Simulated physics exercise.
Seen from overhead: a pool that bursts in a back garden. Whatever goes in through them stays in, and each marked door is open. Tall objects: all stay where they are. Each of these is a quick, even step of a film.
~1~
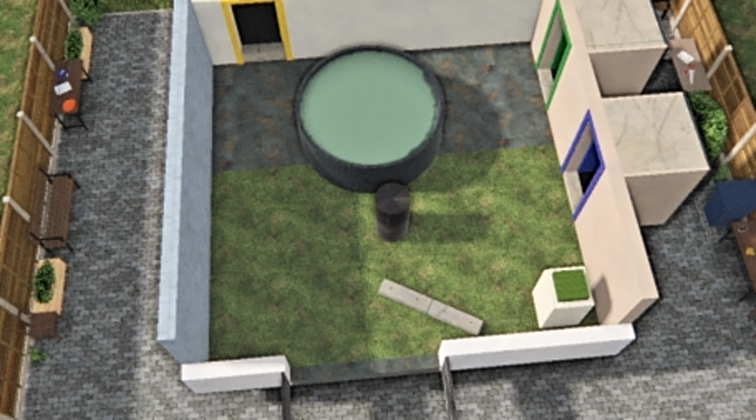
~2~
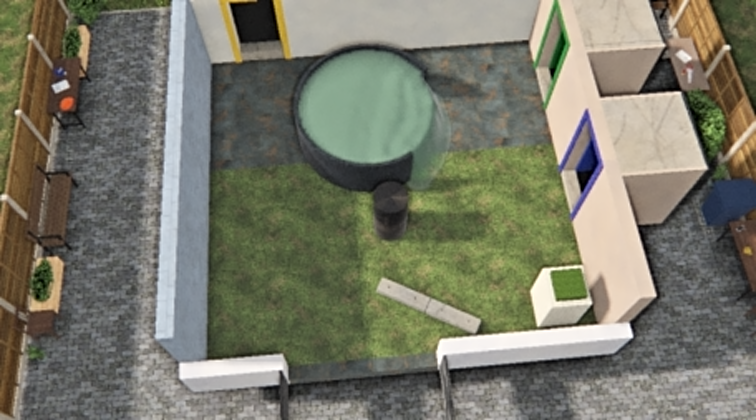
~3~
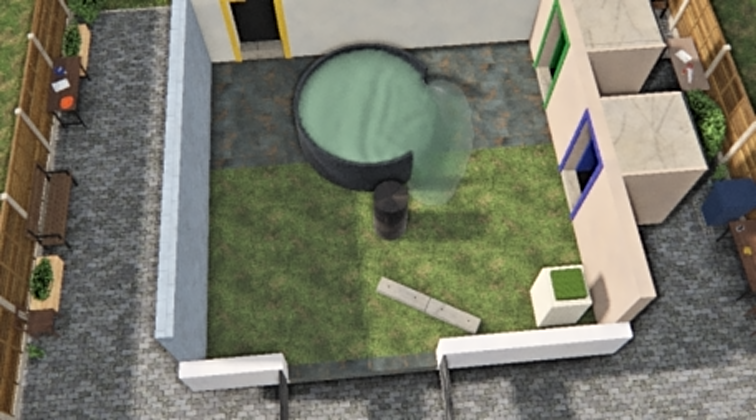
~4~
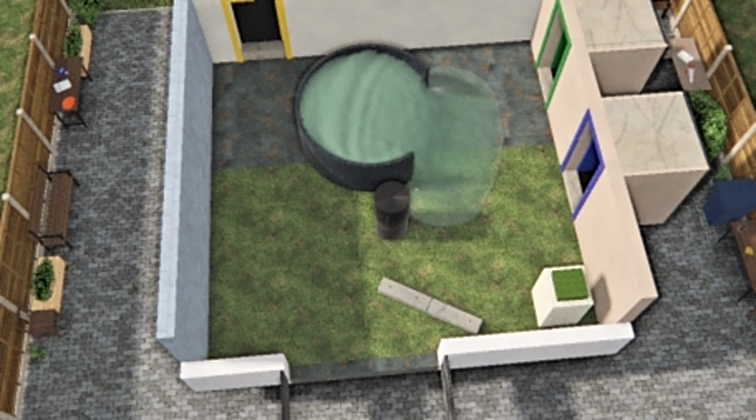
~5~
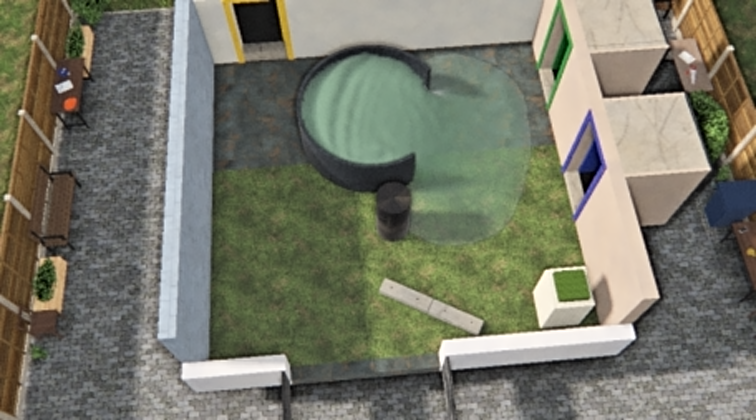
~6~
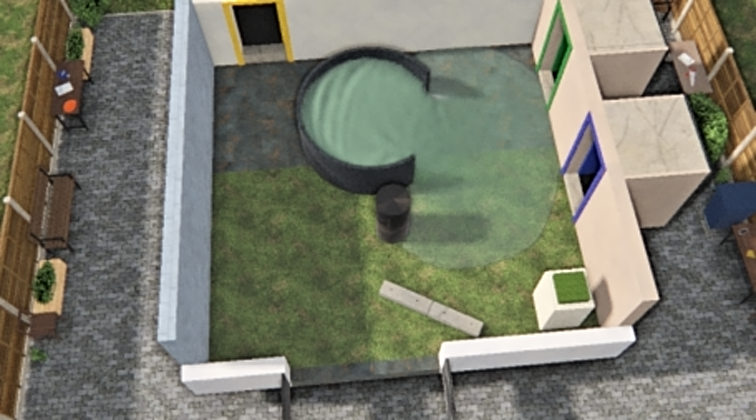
A round pool bursts open on its right side and green water spreads across the garden.
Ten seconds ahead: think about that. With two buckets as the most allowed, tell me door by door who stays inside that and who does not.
Here it is: The green door does not; the yellow door stays inside it; the blue door does not.
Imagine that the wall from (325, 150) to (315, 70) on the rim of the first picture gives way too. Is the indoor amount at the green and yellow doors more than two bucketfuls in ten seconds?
Result - green overshoots, yellow overshoots.
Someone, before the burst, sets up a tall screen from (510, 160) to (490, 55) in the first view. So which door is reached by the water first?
I'd say the blue one.
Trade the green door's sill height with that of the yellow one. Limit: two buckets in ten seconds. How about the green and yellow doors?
Result - green crosses the line, yellow never crosses the line.
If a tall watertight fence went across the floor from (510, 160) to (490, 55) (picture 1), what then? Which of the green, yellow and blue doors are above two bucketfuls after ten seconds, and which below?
In that case green tops the limit, yellow stays short and blue tops the limit.
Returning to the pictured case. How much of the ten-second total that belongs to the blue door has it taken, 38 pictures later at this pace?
Roughly 95 per cent.
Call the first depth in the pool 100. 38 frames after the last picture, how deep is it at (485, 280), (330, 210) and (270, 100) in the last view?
Roughly 18, 6 and 4 per cent, in turn.
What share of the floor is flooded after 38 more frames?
About 85 per cent.
A moment on, water covers 40 % of the floor; the green door far over two buckets in, the yellow door not reached, the blue door over two buckets in.
Next, water covers 40 % of the floor; the green door far over two buckets in, the yellow door not reached, the blue door far over two buckets in.
Then, water covers 50 % of the floor; the green door far over two buckets in, the yellow door not reached, the blue door far over two buckets in.
Later, water covers 85 % of the floor; the green door far over two buckets in, the yellow door wet at the sill, nothing in, the blue door far over two buckets in.
In the end, water covers 95 % of the floor; the green door far over two buckets in, the yellow door wet at the sill, nothing in, the blue door far over two buckets in.
